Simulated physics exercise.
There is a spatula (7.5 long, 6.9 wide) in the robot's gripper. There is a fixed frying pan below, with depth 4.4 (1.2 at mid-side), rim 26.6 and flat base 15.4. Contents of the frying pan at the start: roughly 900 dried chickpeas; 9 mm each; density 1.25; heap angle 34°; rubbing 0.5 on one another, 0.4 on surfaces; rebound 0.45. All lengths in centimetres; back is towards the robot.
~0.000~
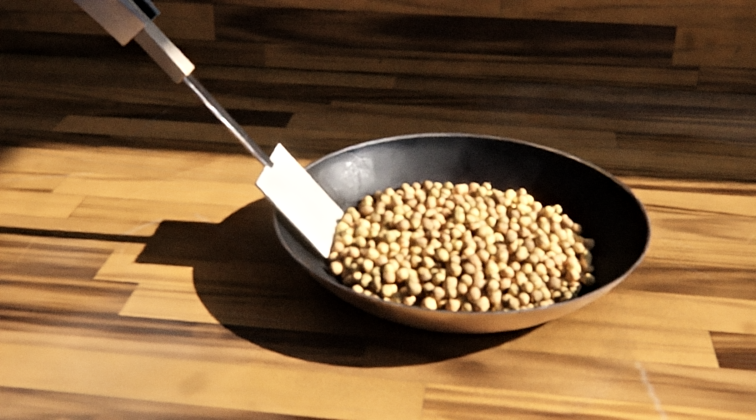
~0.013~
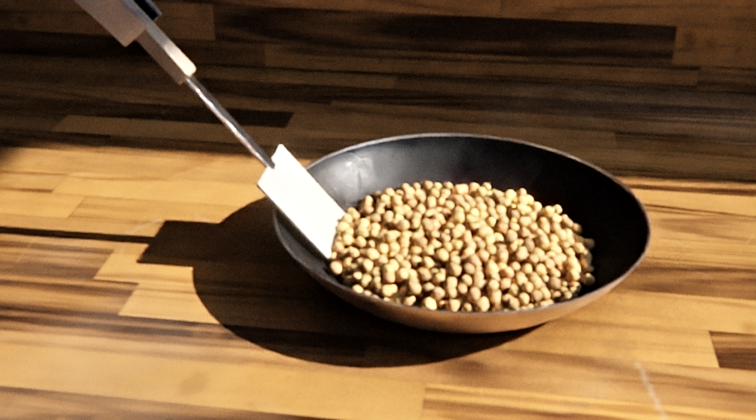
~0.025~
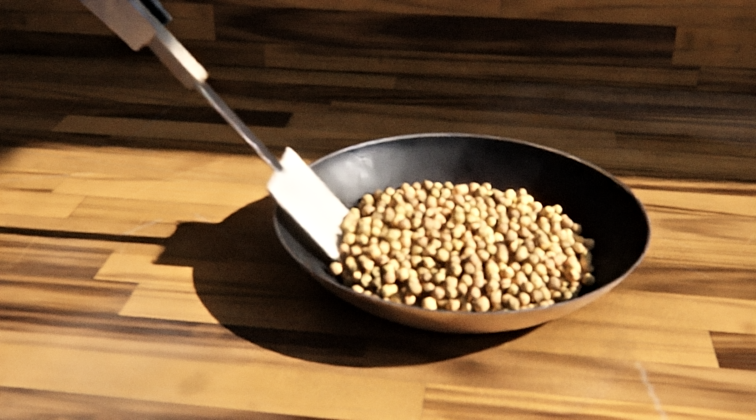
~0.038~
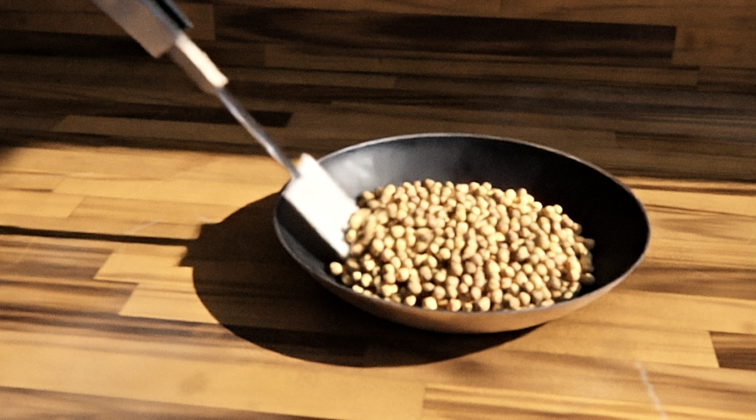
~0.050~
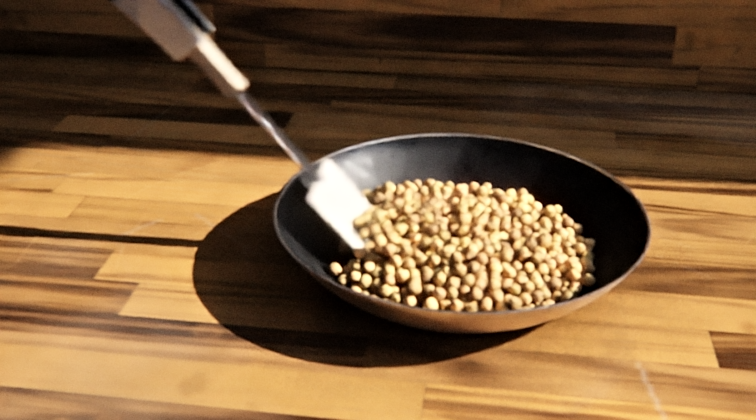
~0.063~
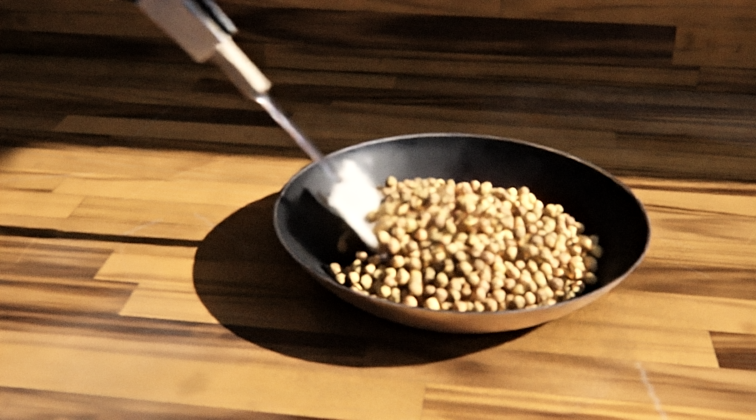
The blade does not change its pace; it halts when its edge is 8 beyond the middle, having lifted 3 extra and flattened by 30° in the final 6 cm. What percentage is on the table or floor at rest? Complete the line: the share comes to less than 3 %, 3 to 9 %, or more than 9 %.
The share comes to more than 9 %.
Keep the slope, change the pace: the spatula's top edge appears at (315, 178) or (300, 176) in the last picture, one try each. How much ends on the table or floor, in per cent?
That comes to some 5 and some 0 percent, in that order.
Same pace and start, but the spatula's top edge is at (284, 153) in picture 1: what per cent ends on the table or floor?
Some 15 per cent.
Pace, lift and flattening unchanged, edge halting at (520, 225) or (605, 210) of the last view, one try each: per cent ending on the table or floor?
I'd say some 5 per cent, then some 25 per cent.
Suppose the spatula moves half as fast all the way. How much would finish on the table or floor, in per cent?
5 per cent, roughly.
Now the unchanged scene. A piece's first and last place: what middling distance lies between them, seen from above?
3 cm.
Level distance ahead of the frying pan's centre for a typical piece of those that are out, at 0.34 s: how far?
Roughly 20 centimetres ahead.
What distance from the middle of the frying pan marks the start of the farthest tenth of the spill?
It comes out at close to 45 centimetres.
After 0.09 s, sloping 49°, highest piece 7 above the table; 900 in the frying pan.
After 0.12 s, sloping 41°, highest piece 9 above the table; 899 in the frying pan, 1 on the blade or in flight.
After 0.34 s, sloping 19°, highest piece 6 above the table; 761 in the frying pan, 123 on the table or floor, 16 on the blade or in flight.
After 1.39 s, sloping 19°, highest piece 4 above the table; 760 in the frying pan, 140 on the table or floor.
At rest, 760 in the frying pan, 140 on the table or floor. That is 16 % on the table or floor.
